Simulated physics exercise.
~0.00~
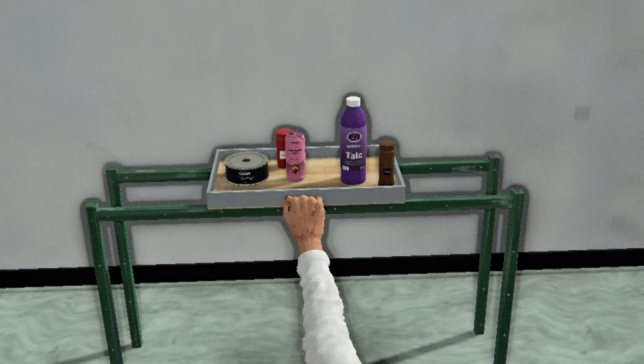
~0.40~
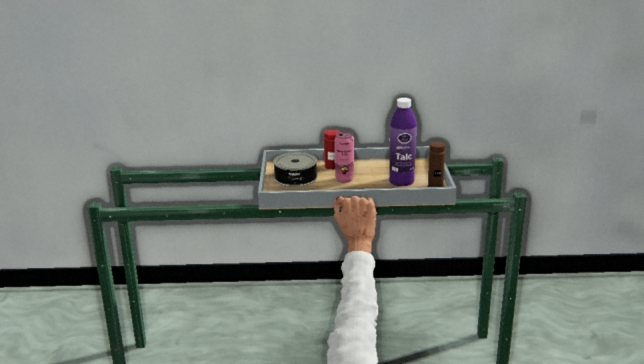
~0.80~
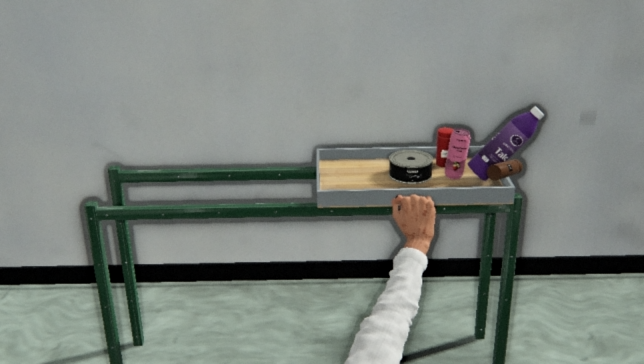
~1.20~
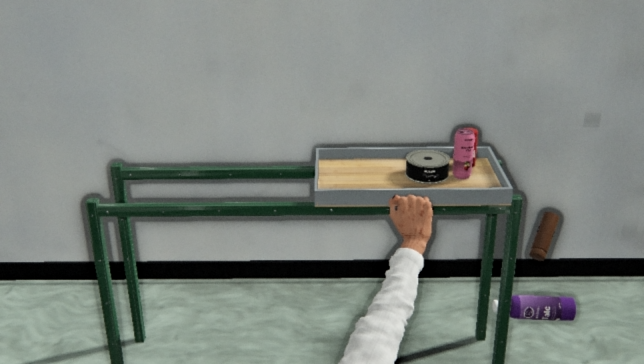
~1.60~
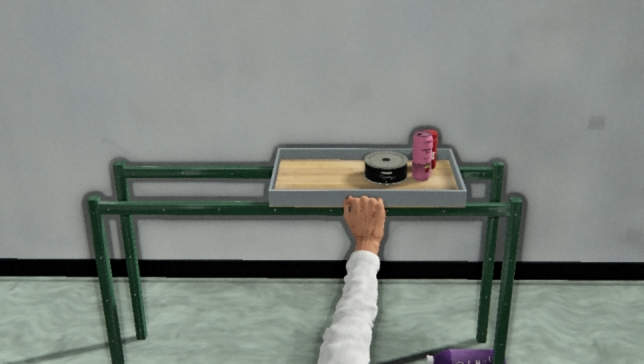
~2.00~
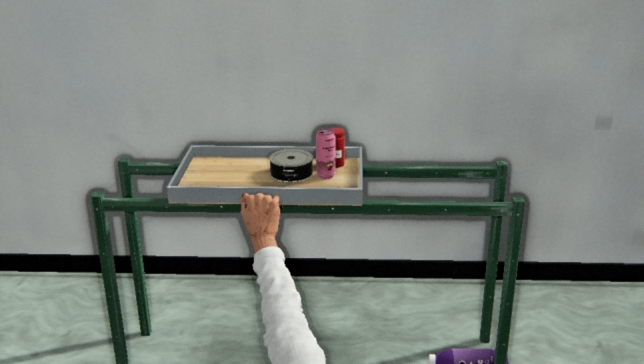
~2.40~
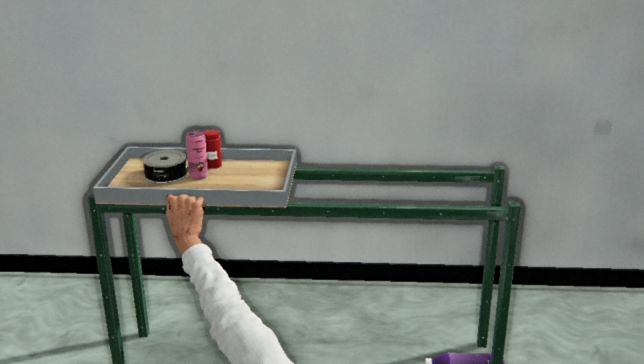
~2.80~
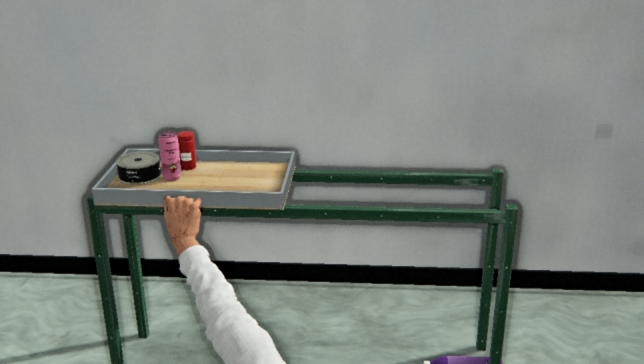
In a plain grey room, a hand slid a tray of containers right along green rails, and the purple bottle and brown container toppled off the end; it then pushed the tray back left, leaving the black tub, pink can and red container aboard.
